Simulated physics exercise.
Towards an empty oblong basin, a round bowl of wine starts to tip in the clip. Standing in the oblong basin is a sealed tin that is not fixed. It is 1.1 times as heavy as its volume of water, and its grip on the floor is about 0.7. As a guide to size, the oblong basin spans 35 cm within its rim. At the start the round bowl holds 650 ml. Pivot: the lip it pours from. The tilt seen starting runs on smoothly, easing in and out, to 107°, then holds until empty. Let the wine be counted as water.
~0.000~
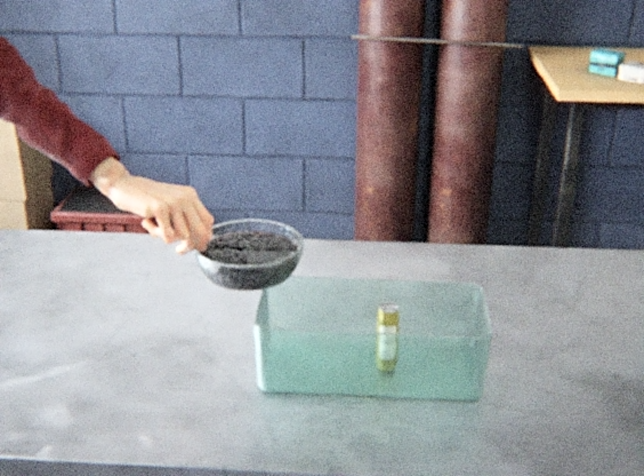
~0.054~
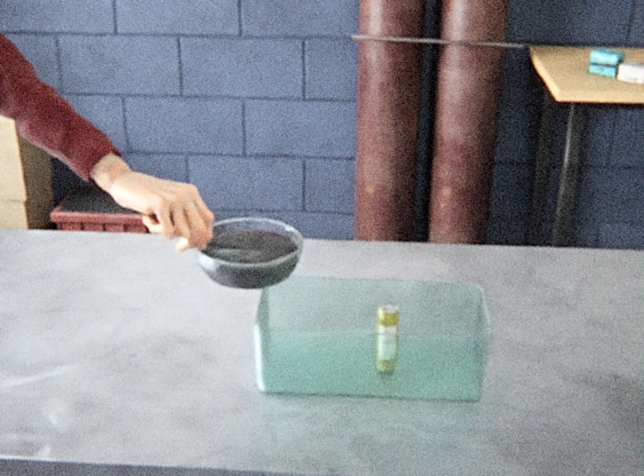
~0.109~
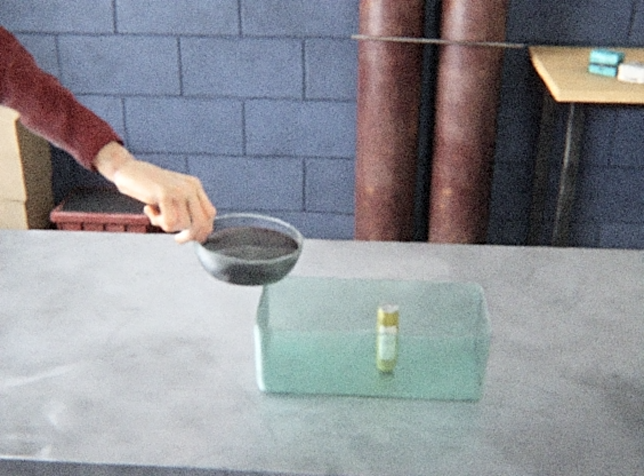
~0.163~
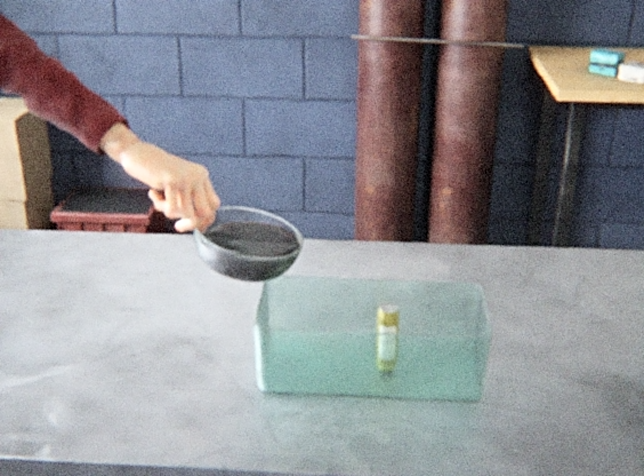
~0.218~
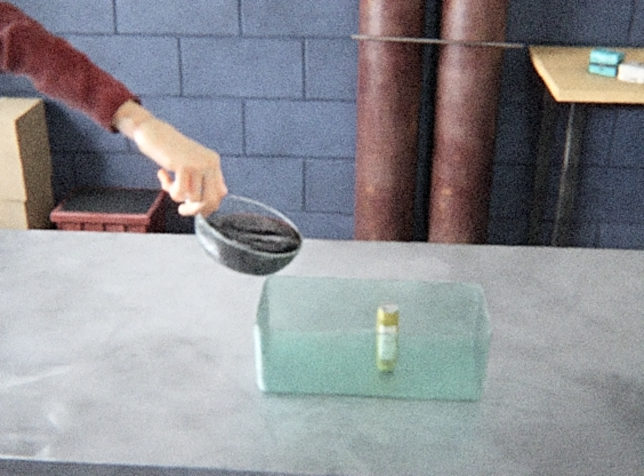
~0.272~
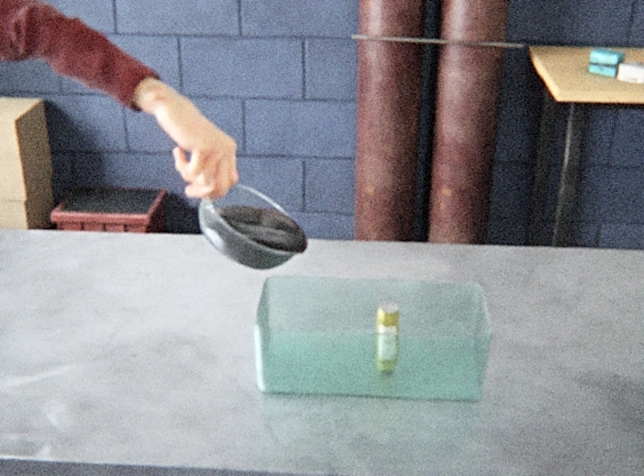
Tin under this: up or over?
Over.
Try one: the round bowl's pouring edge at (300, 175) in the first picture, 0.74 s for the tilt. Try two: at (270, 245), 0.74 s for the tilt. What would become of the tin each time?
Run one: It does not tip. Run two: It does not tip.
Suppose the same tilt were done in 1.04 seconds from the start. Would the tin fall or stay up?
The tin stays on its base.
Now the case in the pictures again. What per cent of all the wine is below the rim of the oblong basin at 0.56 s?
Around 28 percent.
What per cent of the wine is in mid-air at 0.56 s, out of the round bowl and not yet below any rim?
Around 60 percent.
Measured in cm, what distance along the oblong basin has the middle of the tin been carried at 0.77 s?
Estimate: Around 3 cm.
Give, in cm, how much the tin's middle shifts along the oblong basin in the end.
The middle of the tin ends some 7.5 cm along the basin.
After 0.56 s the tilt is 92° and 13 per cent is still to pour; the tin stands where it began.
After 0.77 s the tilt is 107° and 0 per cent is still to pour; the tin leans 27°.
After 1.00 s the tilt is 107° and 0 per cent is still to pour; the tin lies on its side.
After 1.24 s the tilt is 107° and 0 per cent is still to pour; the tin lies on its side.
In the end the tin lies on its side.
